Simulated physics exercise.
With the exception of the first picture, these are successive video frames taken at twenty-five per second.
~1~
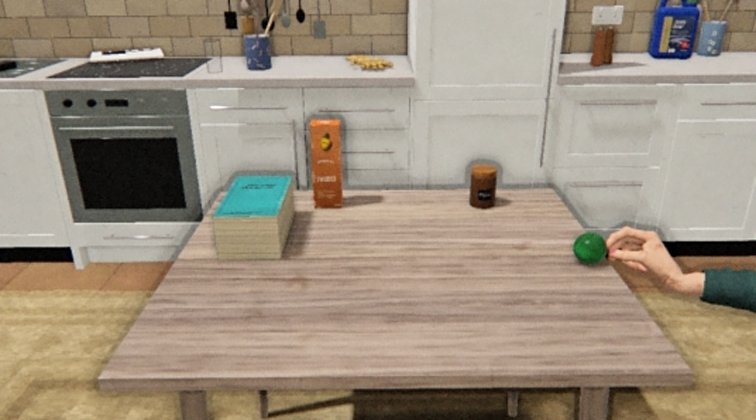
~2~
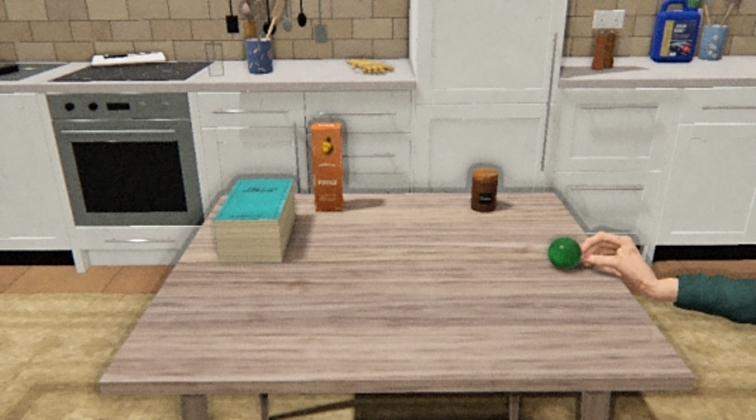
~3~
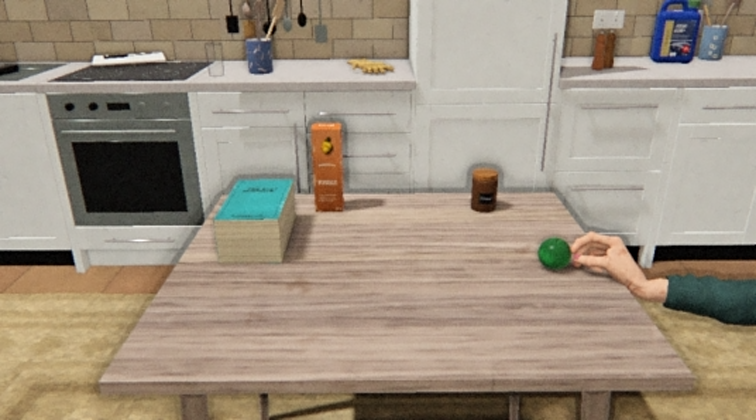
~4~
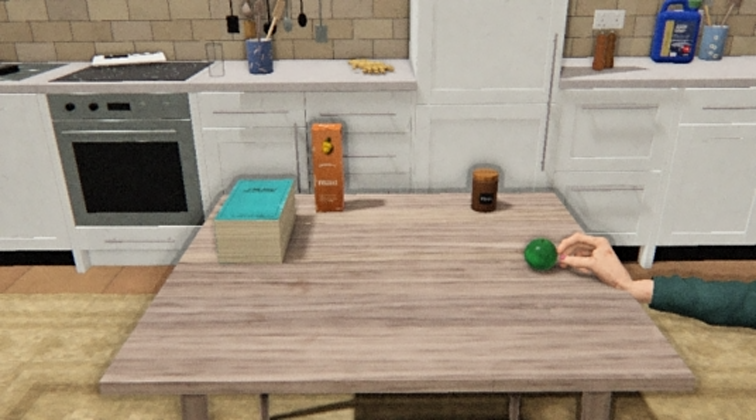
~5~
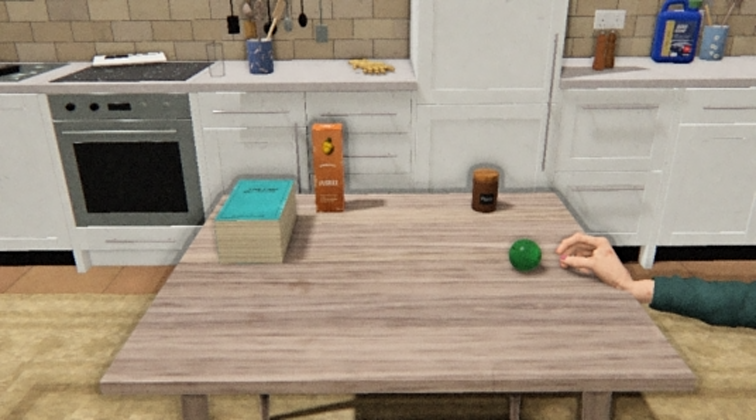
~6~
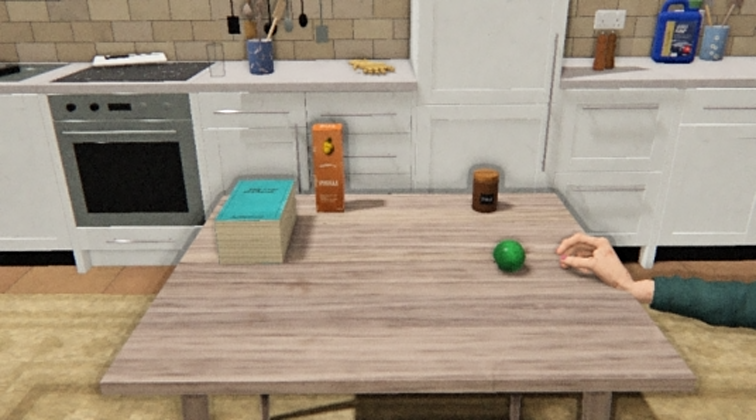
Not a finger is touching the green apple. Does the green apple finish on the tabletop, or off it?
The green apple finishes off the table.
Then, 0.30 s later than the last frame, green apple moved well along near (390, 261).
Then, 0.80 s later than the last frame, green apple moved well along near (200, 269).
Then, 1.30 s later than the last frame, green apple now off the table.
When it is over, off the table, green apple.
